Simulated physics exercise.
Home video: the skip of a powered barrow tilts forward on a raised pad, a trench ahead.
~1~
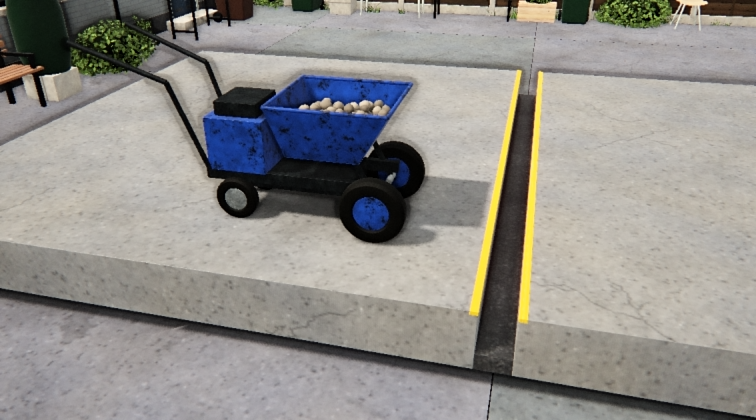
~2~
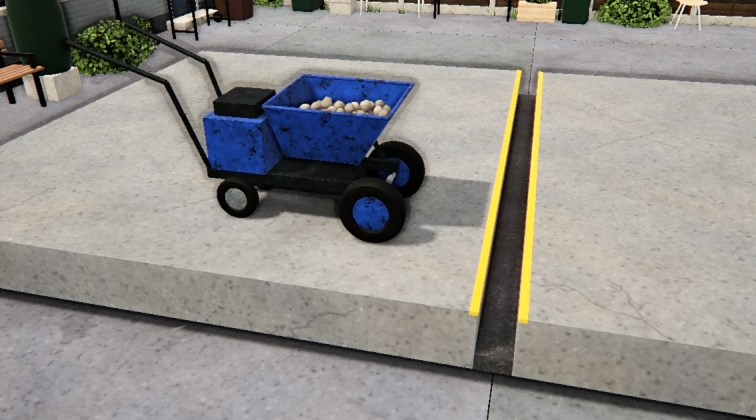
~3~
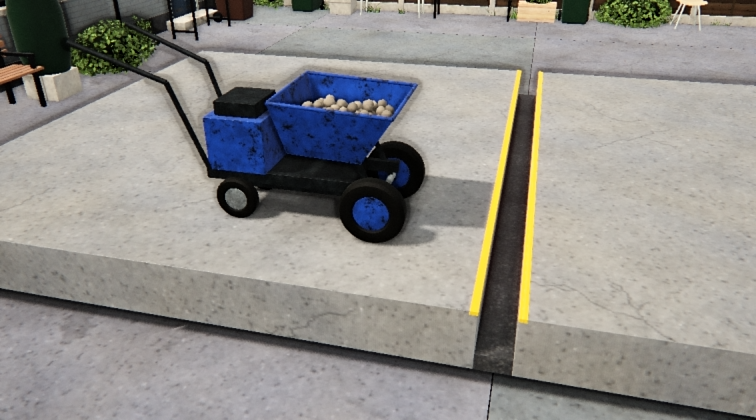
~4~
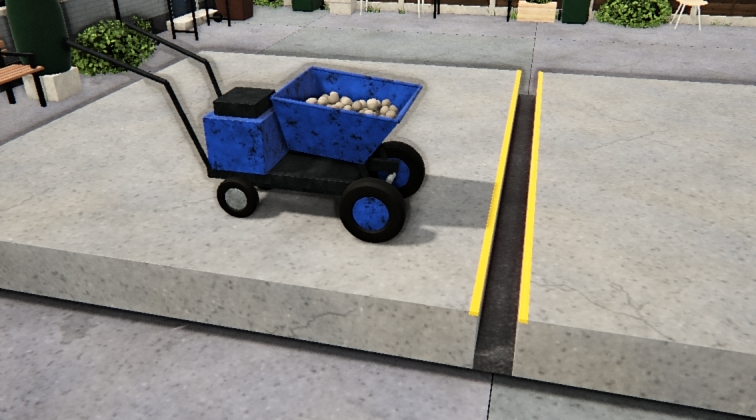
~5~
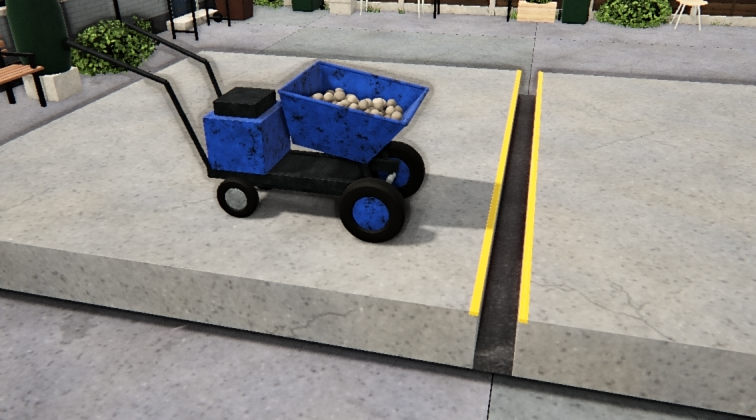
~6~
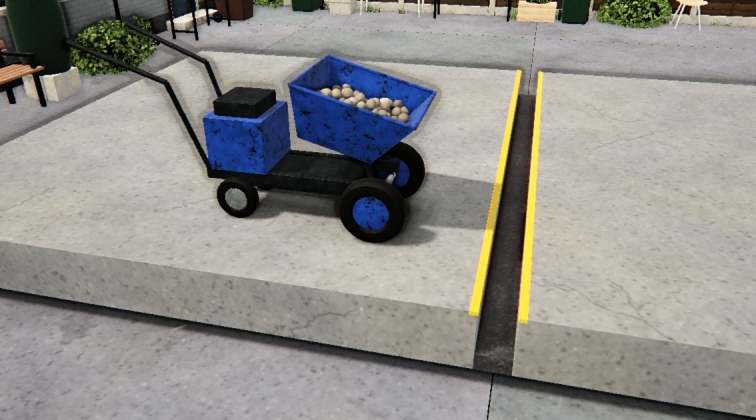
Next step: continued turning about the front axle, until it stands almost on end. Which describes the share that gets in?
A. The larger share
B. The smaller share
The larger share.
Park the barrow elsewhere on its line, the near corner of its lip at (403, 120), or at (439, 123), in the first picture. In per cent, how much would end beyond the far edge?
Near 30 % and 90 %.
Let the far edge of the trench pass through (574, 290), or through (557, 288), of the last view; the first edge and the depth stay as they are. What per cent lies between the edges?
Roughly 100 per cent, and 100 per cent.
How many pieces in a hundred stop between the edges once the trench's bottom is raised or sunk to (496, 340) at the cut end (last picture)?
Estimate: Approx. 80 %.
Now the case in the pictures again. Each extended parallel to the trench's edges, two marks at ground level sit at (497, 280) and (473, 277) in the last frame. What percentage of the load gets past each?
I'd put it near 70 in a hundred, then near 100 in a hundred.
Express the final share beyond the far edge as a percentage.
Roughly 5 per cent of the load.
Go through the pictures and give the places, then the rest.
Lip of the skip near (387, 118), level; top of the load near (340, 113), river pebbles; first edge of the trench near (481, 277); far edge near (526, 284), the trench under half as wide as the skip, and about as deep as wide, in the first picture.
Lip of the skip near (388, 119), level; top of the load near (341, 113), in the second picture.
Lip of the skip near (392, 120), tipped barely; top of the load near (335, 110), in the third picture.
Lip of the skip near (398, 122), tipped a little; top of the load near (339, 107), in the fourth picture.
Lip of the skip near (406, 125), tipped a little; top of the load near (335, 106), in the fifth picture.
Lip of the skip near (415, 129), tipped clearly; top of the load near (334, 104); first edge of the trench near (481, 277); far edge near (526, 284), in the sixth picture.
Shortly afterwards, skip tipped steeply; the whole lot in the skip.
Next, skip tipped right over; the bulk in the skip; only a few short of the trench; a little in or heaped over the trench; only a few beyond it; only a few falling.
Some moments later, skip tipped right over; a little in the skip; only a few short of the trench; the bulk in or heaped over the trench; a little beyond it.
In the end, skip tipped right over; only a few short of the trench; all but a few in or heaped over the trench; a little beyond it.
